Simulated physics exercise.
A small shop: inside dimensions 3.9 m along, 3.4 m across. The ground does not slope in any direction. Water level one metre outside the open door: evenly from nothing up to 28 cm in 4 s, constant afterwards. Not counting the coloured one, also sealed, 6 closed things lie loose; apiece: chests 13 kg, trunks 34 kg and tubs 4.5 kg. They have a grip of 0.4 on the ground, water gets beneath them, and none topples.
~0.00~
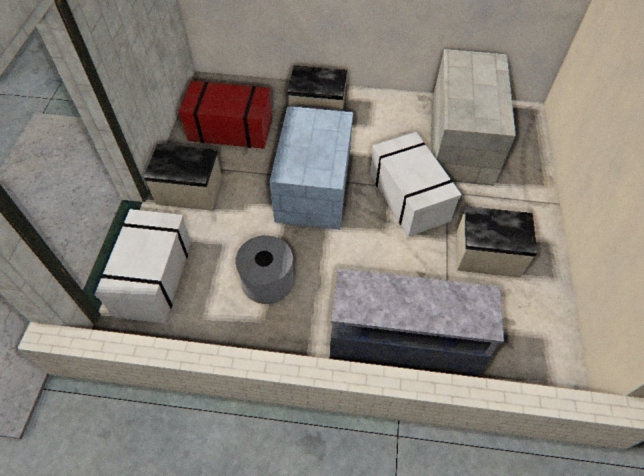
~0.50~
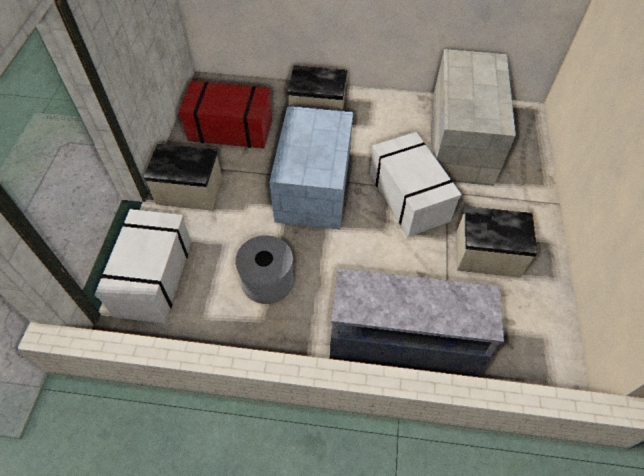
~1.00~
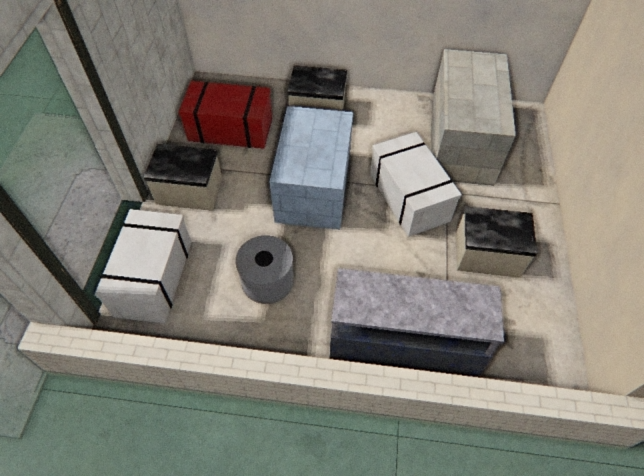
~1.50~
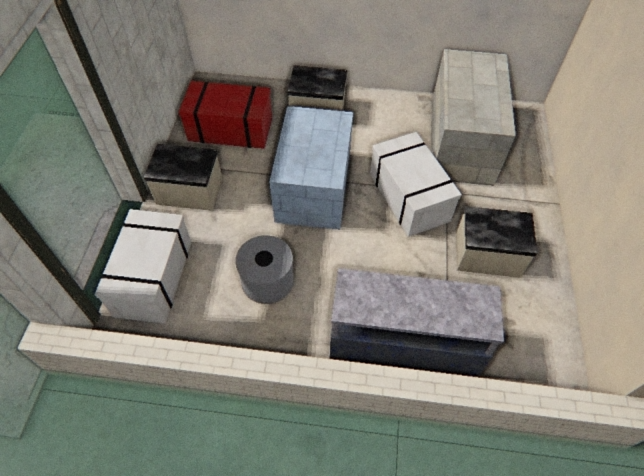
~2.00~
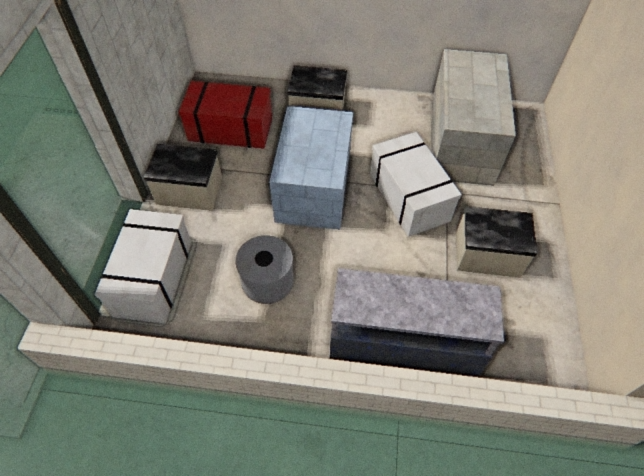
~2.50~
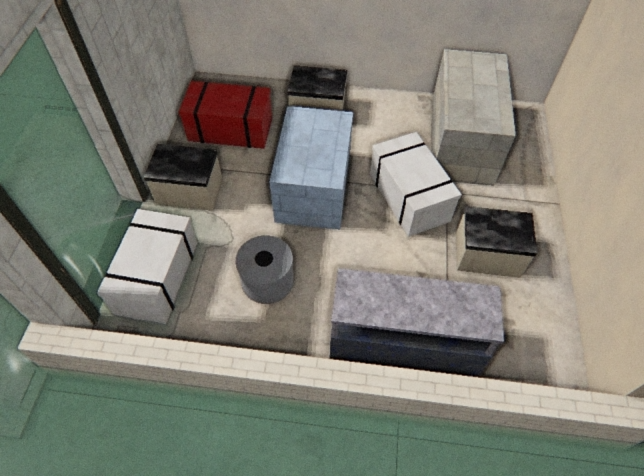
Small walled shop with trunks and blocks standing still as greenish water spreads outside, then begins seeping in at the left.
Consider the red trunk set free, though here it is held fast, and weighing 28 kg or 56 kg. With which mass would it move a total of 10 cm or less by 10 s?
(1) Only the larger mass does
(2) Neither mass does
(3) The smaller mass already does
Answer: 1.
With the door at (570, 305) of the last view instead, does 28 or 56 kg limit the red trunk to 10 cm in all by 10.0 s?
Okay, so both masses fail.
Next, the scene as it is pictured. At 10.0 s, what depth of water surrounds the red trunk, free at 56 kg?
About 12 cm.
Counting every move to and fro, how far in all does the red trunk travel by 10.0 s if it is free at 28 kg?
Roughly 150 cm.
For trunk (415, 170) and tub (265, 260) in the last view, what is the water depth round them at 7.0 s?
Some 7 cm at the first, some 16 cm at the second.
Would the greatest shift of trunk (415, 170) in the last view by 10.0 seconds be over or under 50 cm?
I'd say it falls below.
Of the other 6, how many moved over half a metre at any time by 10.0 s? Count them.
That comes to 4.
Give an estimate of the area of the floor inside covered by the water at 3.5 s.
Flooded: Near 2.5 m2.
After 3.5 s the red trunk would be 0 cm from its start with 28 kg and 0 cm from its start with 56 kg; 0 cm of water round it then.
After 4.5 s the red trunk would be 0 cm from its start with 28 kg and 0 cm from its start with 56 kg; 4 cm of water round it then.
After 7.0 s the red trunk would be 36 cm from its start with 28 kg and 0 cm from its start with 56 kg; 8 cm of water round it then.
After 10.0 s the red trunk would be 22 cm from its start with 28 kg and 0 cm from its start with 56 kg; 12 cm of water round it then.
